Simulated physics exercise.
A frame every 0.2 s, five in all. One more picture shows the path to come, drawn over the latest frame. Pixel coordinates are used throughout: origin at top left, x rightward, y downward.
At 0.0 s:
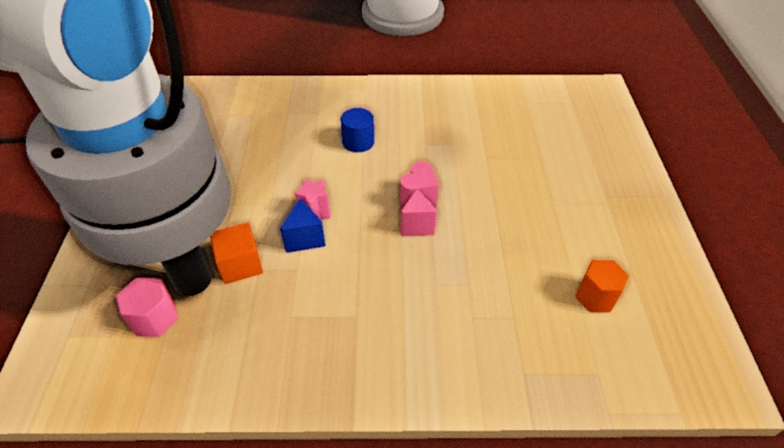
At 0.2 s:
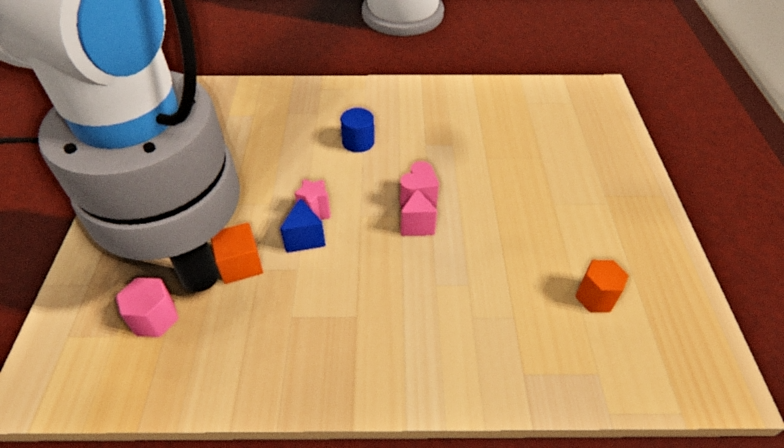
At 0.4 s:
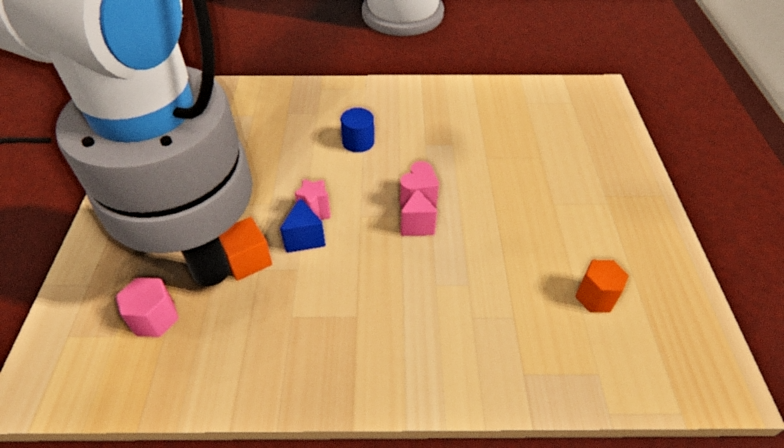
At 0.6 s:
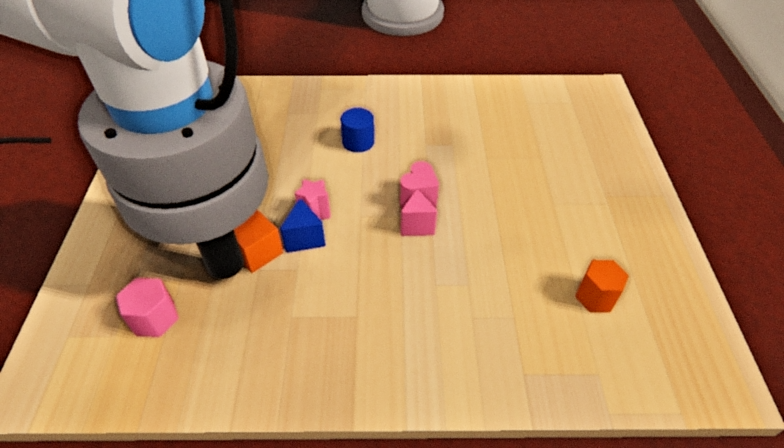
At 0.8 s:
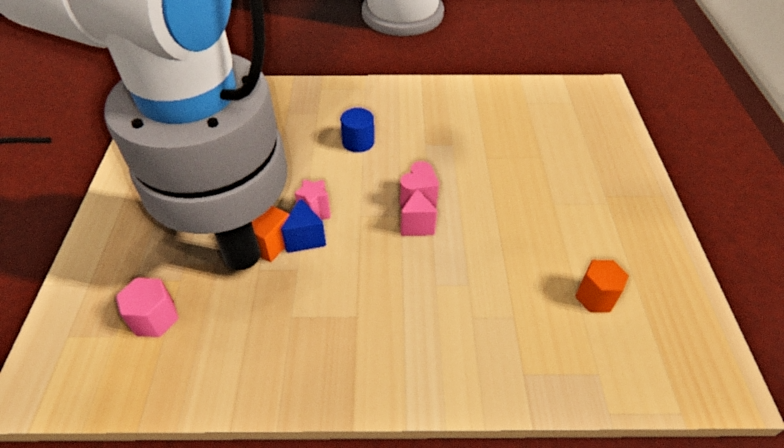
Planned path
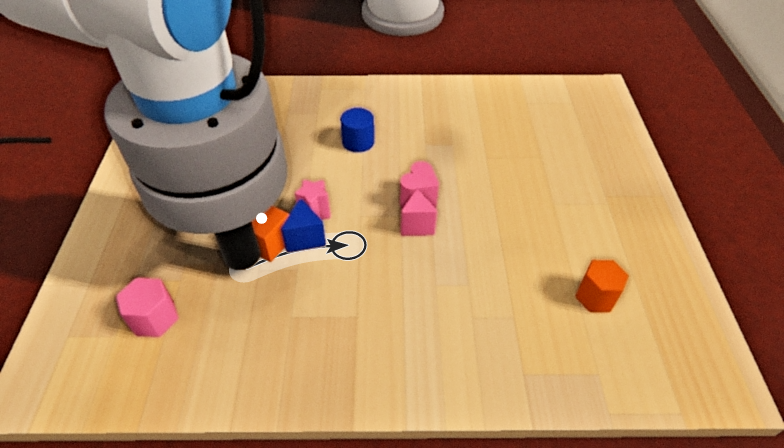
The robot arm's black stick pushes the orange cube right, up against the blue triangular block.
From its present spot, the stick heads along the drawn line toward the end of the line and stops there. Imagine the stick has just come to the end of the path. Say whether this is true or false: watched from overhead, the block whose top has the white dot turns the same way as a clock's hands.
That is false.
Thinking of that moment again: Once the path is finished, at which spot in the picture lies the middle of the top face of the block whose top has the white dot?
The block whose top has the white dot ends near (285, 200).
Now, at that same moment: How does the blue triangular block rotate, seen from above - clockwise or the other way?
Viewed from overhead, the blue triangular block winds up turned anticlockwise.
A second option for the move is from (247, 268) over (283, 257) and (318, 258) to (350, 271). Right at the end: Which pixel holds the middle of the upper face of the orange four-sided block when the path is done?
That would be at about pixel (281, 204).
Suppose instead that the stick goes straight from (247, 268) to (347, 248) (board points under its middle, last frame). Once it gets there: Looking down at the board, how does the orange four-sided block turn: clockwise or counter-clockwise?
Viewed from the top, it goes anticlockwise.
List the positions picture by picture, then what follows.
Stick's lower end at (193, 281); orange four-sided block at (232, 241); blue triangular block at (301, 216); pink star at (312, 189); pink triangular block at (419, 203), in the first picture.
Stick at (201, 277); blocks still, in the second picture.
Stick at (212, 272); orange four-sided block at (240, 236), in the third picture.
Stick at (226, 265); orange four-sided block at (250, 228), in the fourth picture.
Stick at (243, 257); orange four-sided block at (262, 218); blue triangular block at (301, 216); pink star at (312, 189); pink triangular block at (419, 203), in the fifth picture.
Drawn move, from (247, 268) through (297, 250) to (349, 245); the dot is on the orange four-sided block.
What follows on the original path. Halfway along, stick at (295, 239); orange four-sided block at (285, 200), turned 40° anticlockwise; blue triangular block at (320, 210), turned 35° anticlockwise; pink star at (315, 183), turned 30° clockwise.
At the end, stick at (348, 234); orange four-sided block at (285, 200), turned 45° anticlockwise; blue triangular block at (352, 199), turned 105° anticlockwise; pink star at (315, 183), turned 30° clockwise; pink triangular block still.
